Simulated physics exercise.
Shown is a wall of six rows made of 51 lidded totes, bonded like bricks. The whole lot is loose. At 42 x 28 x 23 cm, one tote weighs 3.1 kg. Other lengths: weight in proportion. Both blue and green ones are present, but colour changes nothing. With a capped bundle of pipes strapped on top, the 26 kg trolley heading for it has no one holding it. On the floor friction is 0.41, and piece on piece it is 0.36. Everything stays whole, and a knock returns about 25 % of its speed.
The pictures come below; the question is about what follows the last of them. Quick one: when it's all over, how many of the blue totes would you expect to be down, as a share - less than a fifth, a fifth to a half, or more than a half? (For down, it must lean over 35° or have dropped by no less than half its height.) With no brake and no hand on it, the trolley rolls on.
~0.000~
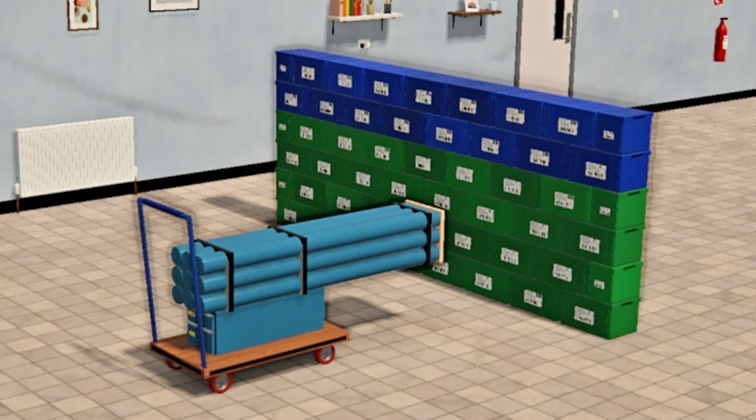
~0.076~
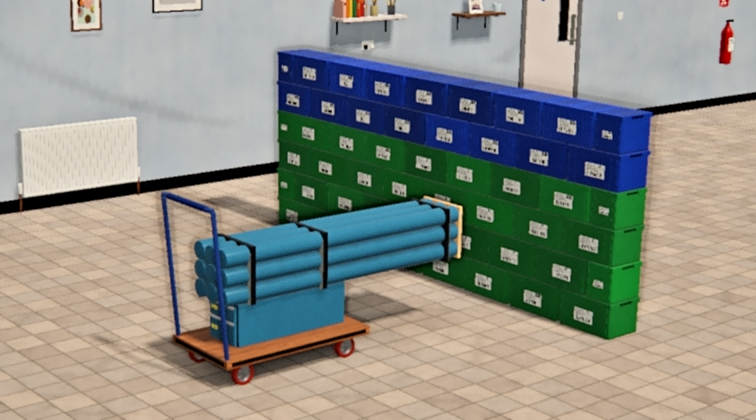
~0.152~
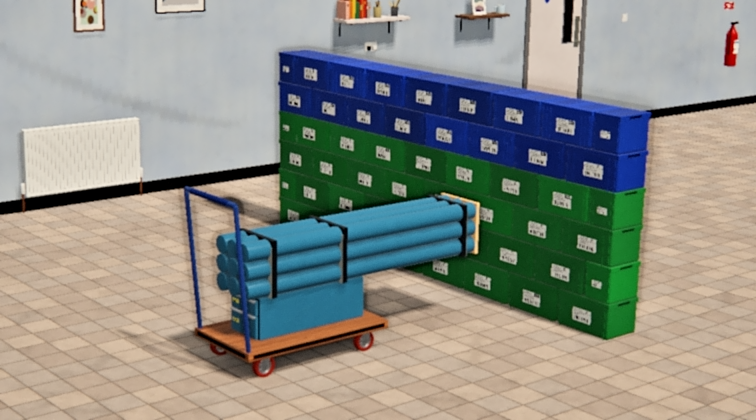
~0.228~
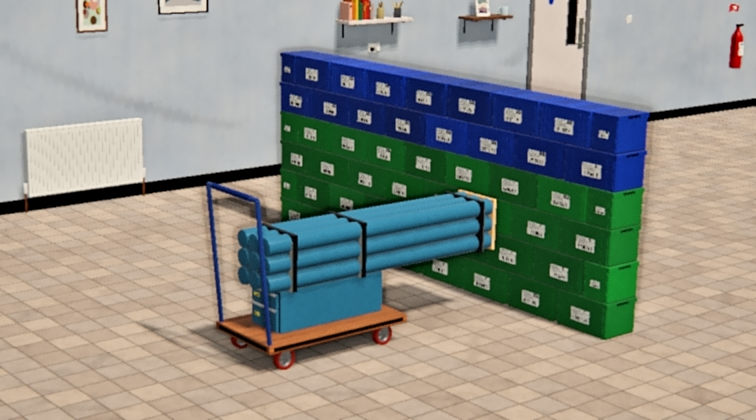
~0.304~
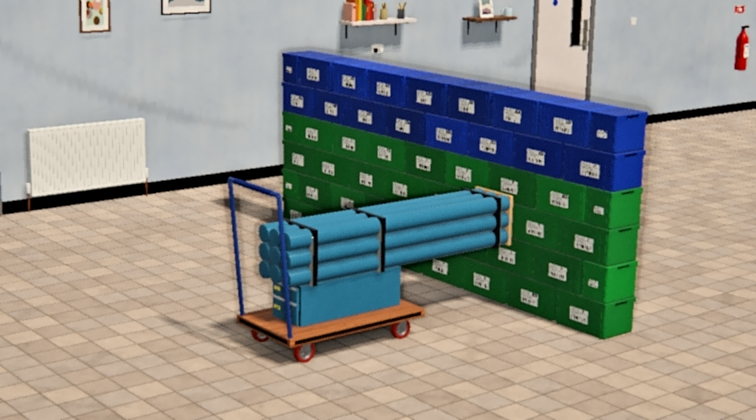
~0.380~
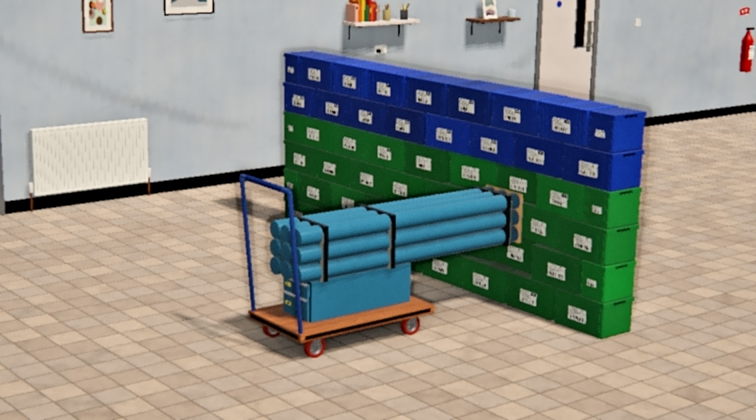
I'd say less than a fifth.
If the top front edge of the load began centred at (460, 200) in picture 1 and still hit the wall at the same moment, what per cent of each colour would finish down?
Down at the end: Green 0 per cent, blue 0 per cent.
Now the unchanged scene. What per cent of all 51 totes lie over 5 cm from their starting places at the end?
20 percent.
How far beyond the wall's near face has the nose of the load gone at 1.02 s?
Around 20 cm beyond.
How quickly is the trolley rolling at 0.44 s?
Close to 0.6 m/s at that moment.
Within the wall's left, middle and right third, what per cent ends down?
Per cent - left 0, middle 0, right 0.
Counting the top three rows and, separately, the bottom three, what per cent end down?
0% and 0%.
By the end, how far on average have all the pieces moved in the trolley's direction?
On average the pieces move some 5 cm.
Around 0.44 s, load 12 cm past the wall's line, still rolling; none of the 17 blue totes down (0 of 51 in all colours); top blue tote unmoved; top green tote displaced 9 cm.
Around 0.54 s, load 16 cm past the wall's line, still rolling; none of the 17 blue totes down (0 of 51 in all colours); top blue tote unmoved; top green tote displaced 13 cm.
Around 1.02 s, load 18 cm past the wall's line, still rolling; none of the 17 blue totes down (0 of 51 in all colours); top blue tote unmoved; top green tote displaced 13 cm.
Finally (1.6 s), load 16 cm past the wall's line, stopped; none of the 17 blue totes down (0 of 51 in all colours); top blue tote unmoved; top green tote displaced 13 cm. That is 0 per cent. Seen by the last camera, middles, top blue tote near (442, 95), top green tote near (493, 169).
